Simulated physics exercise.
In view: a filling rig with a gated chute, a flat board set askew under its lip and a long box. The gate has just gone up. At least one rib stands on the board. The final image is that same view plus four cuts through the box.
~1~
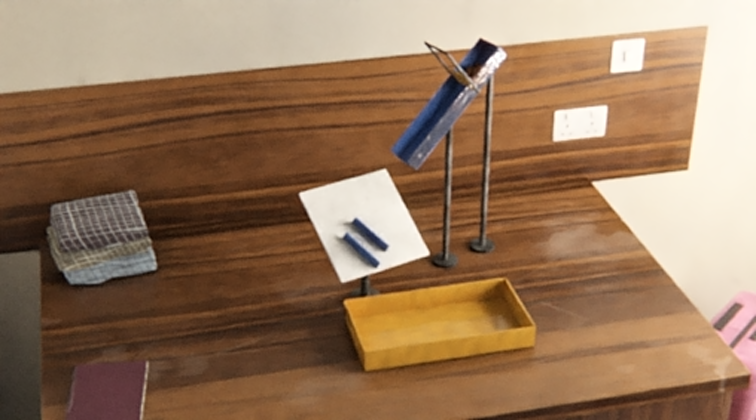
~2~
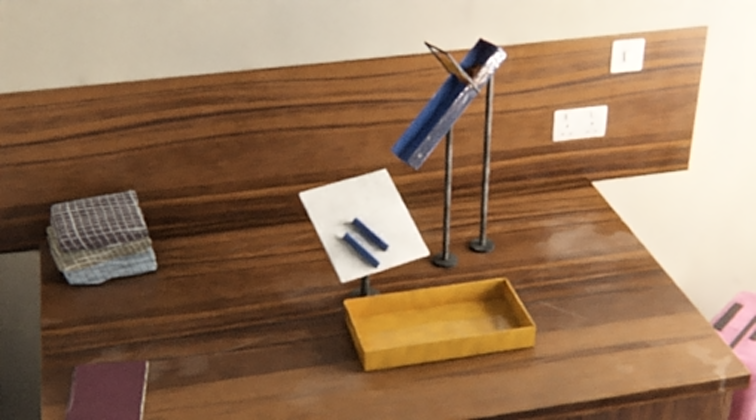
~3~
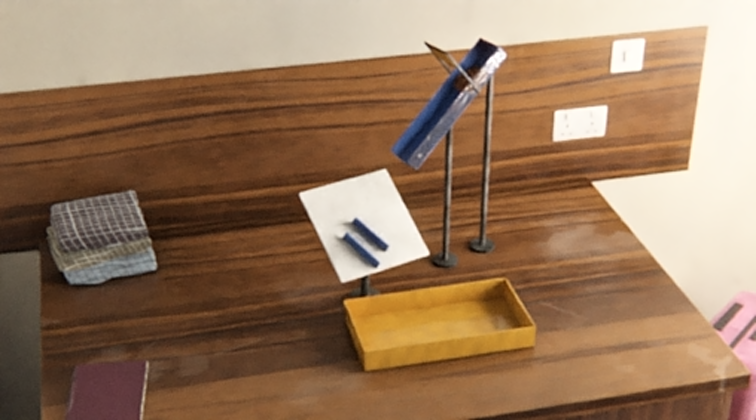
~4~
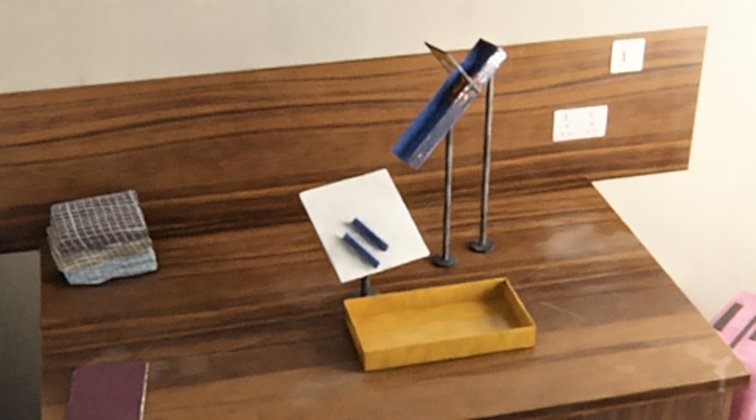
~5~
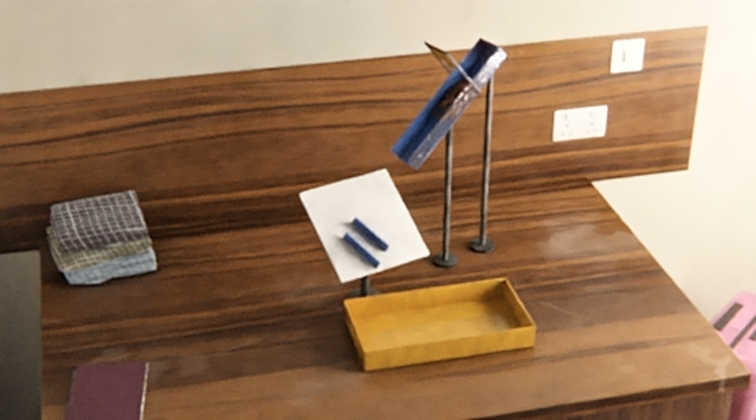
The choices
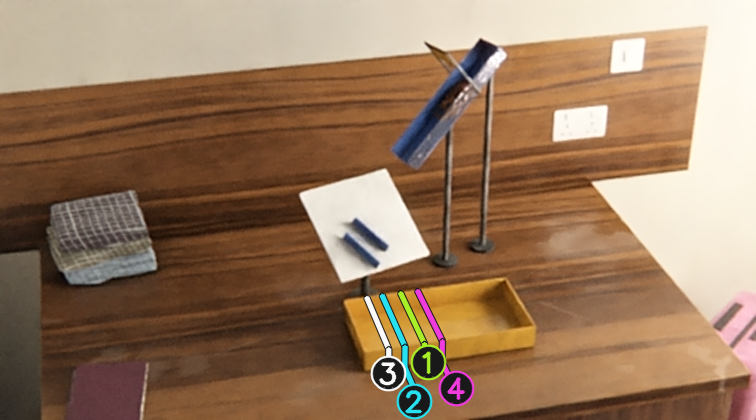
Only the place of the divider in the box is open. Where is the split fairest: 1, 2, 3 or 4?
4.
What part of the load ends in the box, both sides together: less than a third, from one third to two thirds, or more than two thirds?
About that: More than two thirds.
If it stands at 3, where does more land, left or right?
More lands on the right.
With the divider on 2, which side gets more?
Right.
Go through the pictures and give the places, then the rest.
Load behind the gate at (475, 74), cereal balls; lip of the chute at (408, 164), sloping fairly steeply, in the first frame.
Middle of the board at (365, 224), tilted fairly steeply; middle of its low edge at (387, 268); of its high edge at (343, 181), in the second frame.
Front corners of the box at (365, 351) and (535, 327), empty; front of the load at (462, 92), in the third frame.
Middle of the load at (466, 85); its front at (453, 103), about a quarter of the way to the lip; rib from (355, 217) to (390, 246); rib from (346, 232) to (380, 263), in the fourth frame.
Middle of the load at (459, 96); its front at (443, 119), about half of the way to the lip, in the fifth frame.
On the marked copy, line 1 crosses the front rim at (424, 343); line 2 crosses the front rim at (404, 346); line 3 crosses the front rim at (388, 348); line 4 crosses the front rim at (442, 340).
With 1, of what is caught, a small part on the left of the divider, nearly all on the right.
With 2, of what is caught, a stray few on the left of the divider, nearly all on the right.
With 3, of what is caught, none on the left of the divider, all on the right.
With 4, of what is caught, about half on the left of the divider, about half on the right.
